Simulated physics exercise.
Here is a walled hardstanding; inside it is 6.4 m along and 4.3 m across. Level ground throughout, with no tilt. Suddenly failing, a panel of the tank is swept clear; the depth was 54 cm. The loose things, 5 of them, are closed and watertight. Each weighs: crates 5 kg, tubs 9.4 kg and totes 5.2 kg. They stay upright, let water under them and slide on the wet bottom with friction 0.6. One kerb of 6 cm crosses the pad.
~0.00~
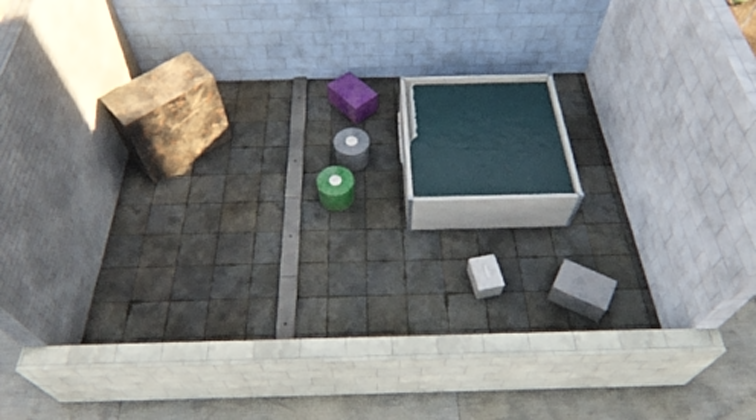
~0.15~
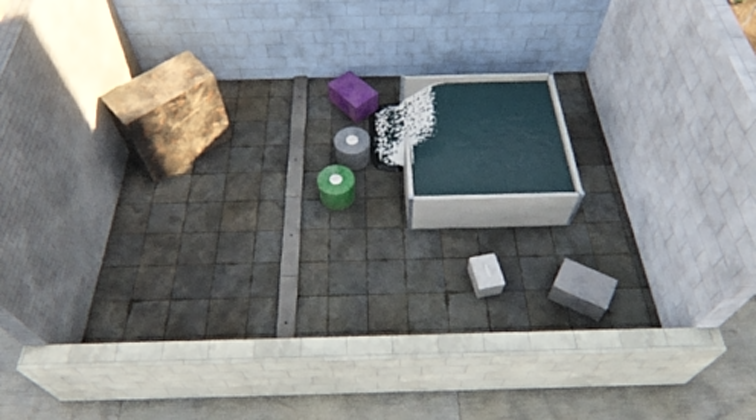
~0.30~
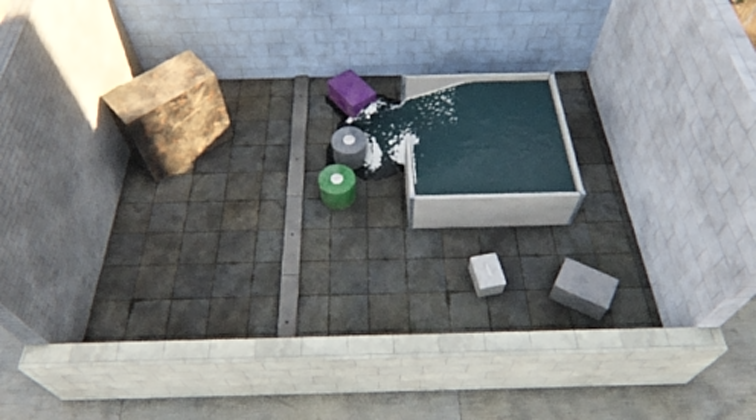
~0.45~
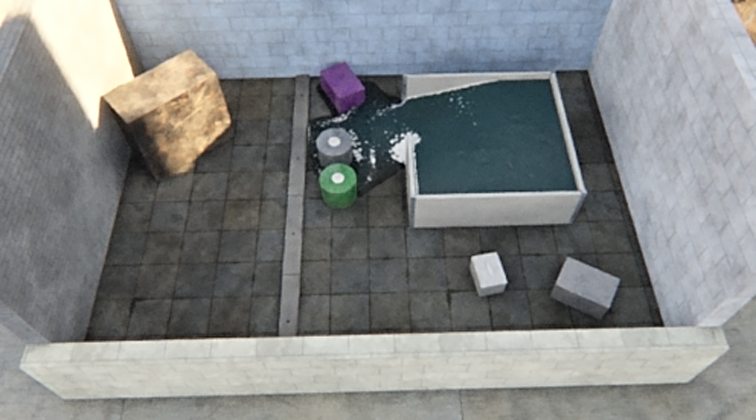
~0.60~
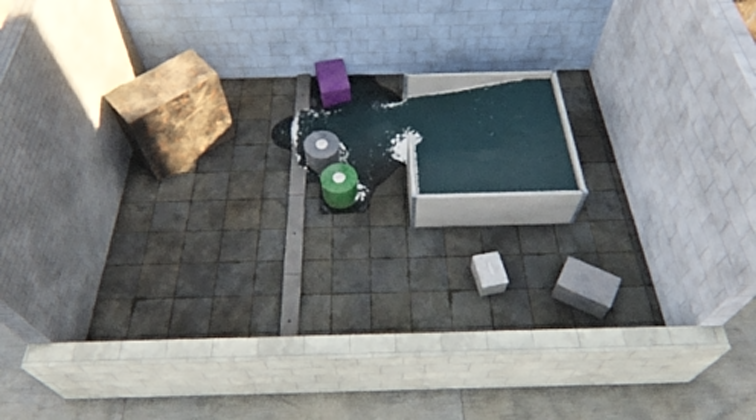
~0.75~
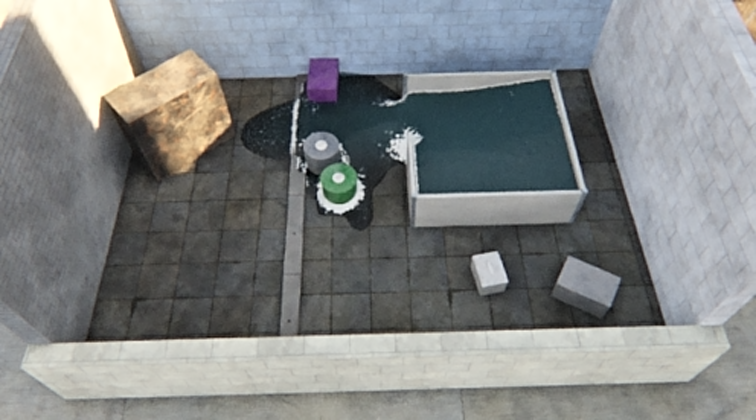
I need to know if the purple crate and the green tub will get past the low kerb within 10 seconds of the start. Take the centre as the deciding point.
As for the purple crate, it makes it across, while the green tub ends up short.
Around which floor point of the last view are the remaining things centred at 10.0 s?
Somewhere near (472, 293).
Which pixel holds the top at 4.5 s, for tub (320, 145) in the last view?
About pixel (321, 171).
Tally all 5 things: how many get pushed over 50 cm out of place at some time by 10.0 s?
I get 4.
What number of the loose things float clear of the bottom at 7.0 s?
The count is 2.
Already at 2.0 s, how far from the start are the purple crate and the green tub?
Roughly 150 and 30 cm.
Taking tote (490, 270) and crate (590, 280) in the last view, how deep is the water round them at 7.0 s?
Depths: Near 3 cm, then near 2 cm.
After 2.0 s the purple crate is near (229, 82), 1.7 m from its start, afloat; the green tub is near (341, 195), 0.3 m from its start, aground; 1 of 5 are over the mark; 2 afloat.
After 4.5 s the purple crate is near (251, 76), 1.4 m from its start, afloat; the green tub is near (341, 195), 0.3 m from its start, aground; 1 of 5 are over the mark; 1 afloat.
After 7.0 s the purple crate is near (239, 195), 2.3 m from its start, afloat; the green tub is near (350, 216), 0.6 m from its start, aground; 1 of 5 are over the mark; 2 afloat.
After 10.0 s the purple crate is near (239, 312), 3.6 m from its start, afloat; the green tub is near (495, 297), 2.4 m from its start, afloat; 1 of 5 are over the mark; 4 afloat.
